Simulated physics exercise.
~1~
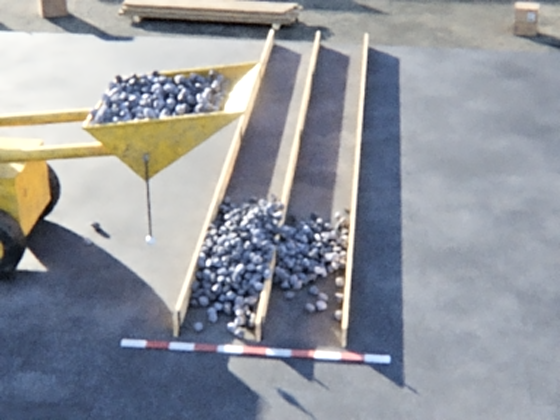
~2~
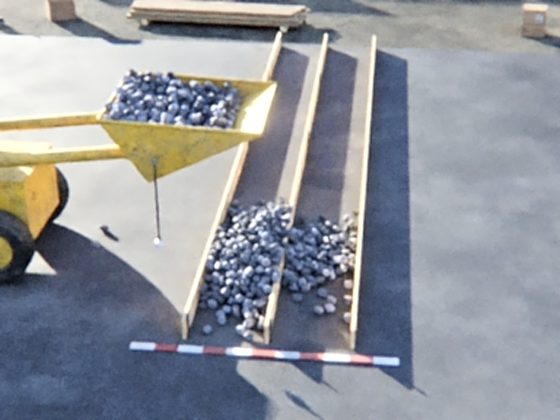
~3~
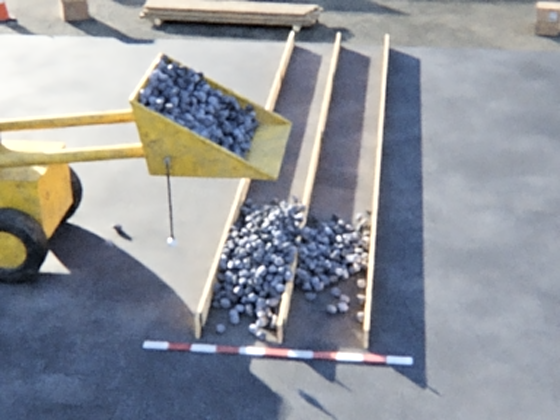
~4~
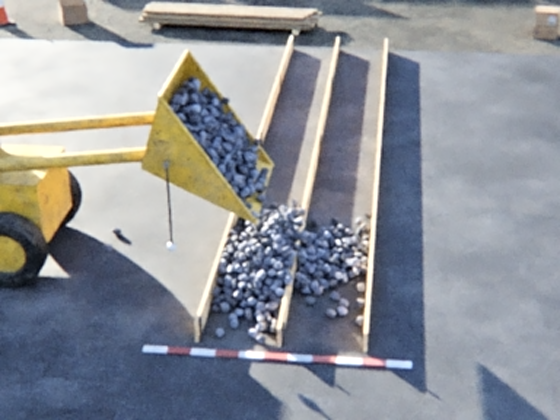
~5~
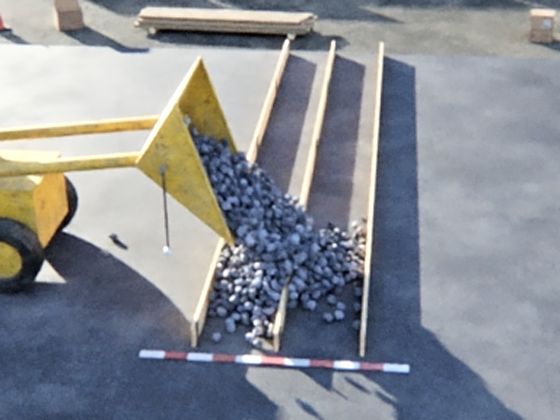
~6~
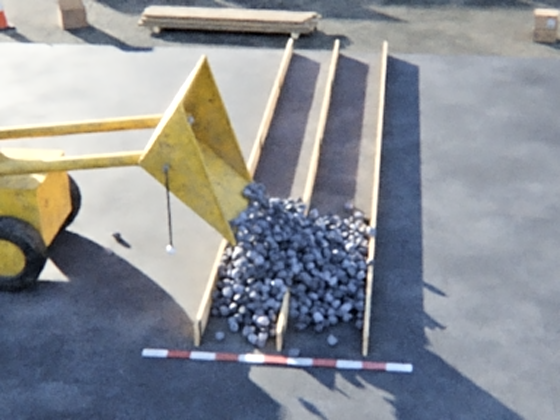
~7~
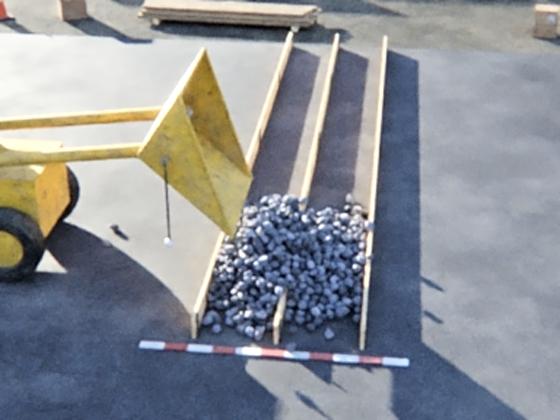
At first, a yellow loader holds a bucket of grey stones beside three long boards forming two bays, where an earlier heap already lies behind a red and white staff. The bucket begins to tip, its far edge dropping to the right while the stones stay inside. It tilts steeply, and the load slides out in a stream onto the old heap. Stones spread rightward across the middle board, filling more of the far bay. Finally, the emptied bucket hangs steeply tilted above a broader pile that covers the near ends of both bays.
